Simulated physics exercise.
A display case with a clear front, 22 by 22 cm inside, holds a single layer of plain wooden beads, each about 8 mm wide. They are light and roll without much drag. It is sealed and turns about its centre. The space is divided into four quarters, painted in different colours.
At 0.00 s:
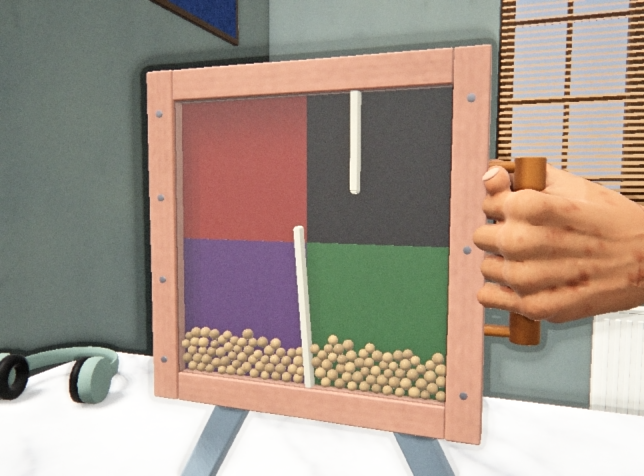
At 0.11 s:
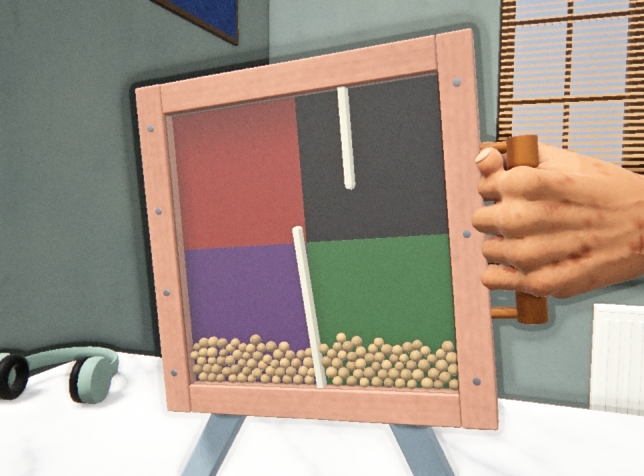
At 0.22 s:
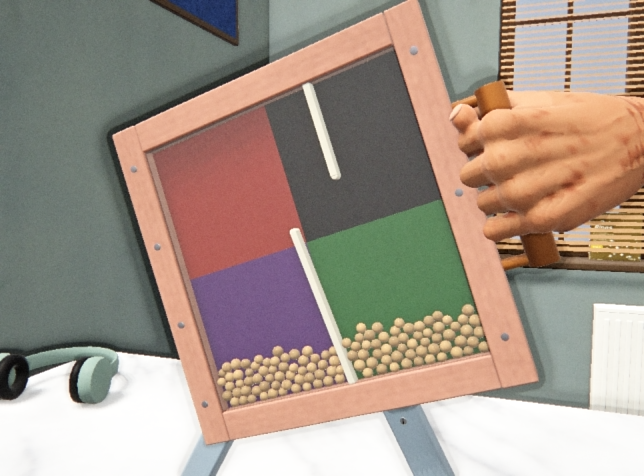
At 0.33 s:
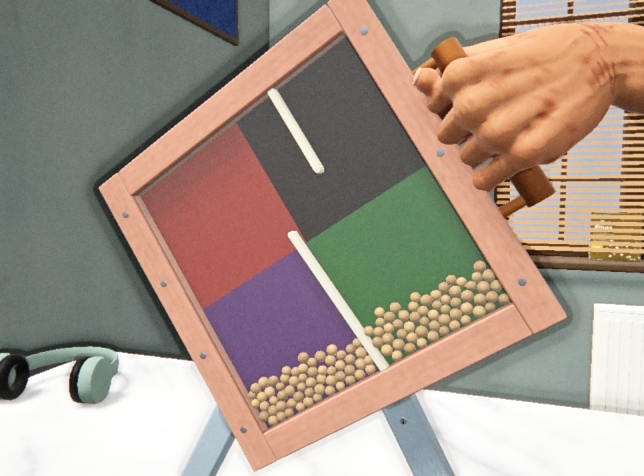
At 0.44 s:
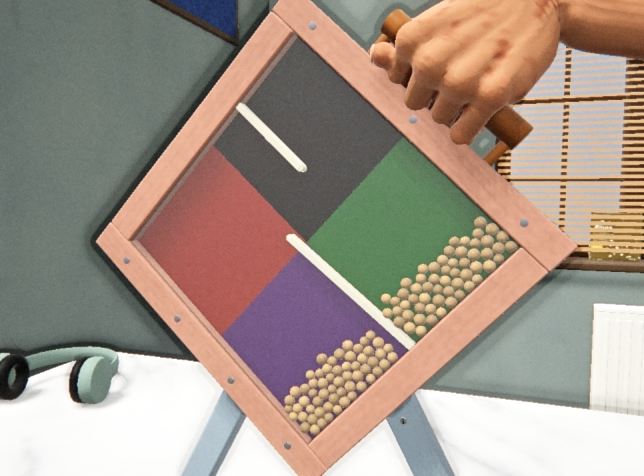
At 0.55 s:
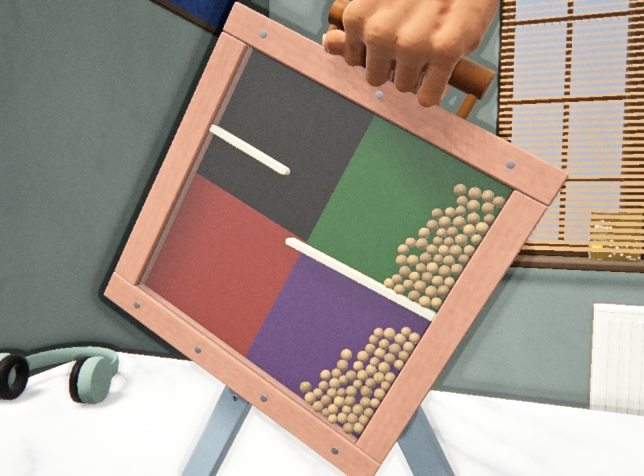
Hand turning a clear-fronted case of four coloured quarters anticlockwise, wooden beads shifting towards the right side of green and purple sections.
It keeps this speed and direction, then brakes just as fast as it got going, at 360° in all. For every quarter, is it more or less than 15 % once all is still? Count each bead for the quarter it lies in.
Red quarter less, purple quarter less, black quarter less, green quarter more than 15 %.
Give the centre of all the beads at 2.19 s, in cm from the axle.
Some 6 cm right and 1 cm below.
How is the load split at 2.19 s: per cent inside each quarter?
Red quarter: 40; purple quarter: 0; black quarter: 50; green quarter: 10.
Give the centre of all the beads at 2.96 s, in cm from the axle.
About 7 cm right and 7 cm below.
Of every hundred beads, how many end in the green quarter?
About 100 per cent.
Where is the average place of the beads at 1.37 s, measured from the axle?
Some 3 cm right and 9 cm below.
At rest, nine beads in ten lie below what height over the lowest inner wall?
Roughly 7 cm.
After 1.37 s it has turned 166°, the beads' middle is 3 cm right of and 9 cm below the axle; by quarter, red 85 %, black 15 %.
After 2.96 s it has turned 360°, the beads' middle is 7 cm right of and 7 cm below the axle; by quarter, green 100 %.
Settled by 3.7 s, red 0 %, purple 0 %, black 0 %, green 100 %.
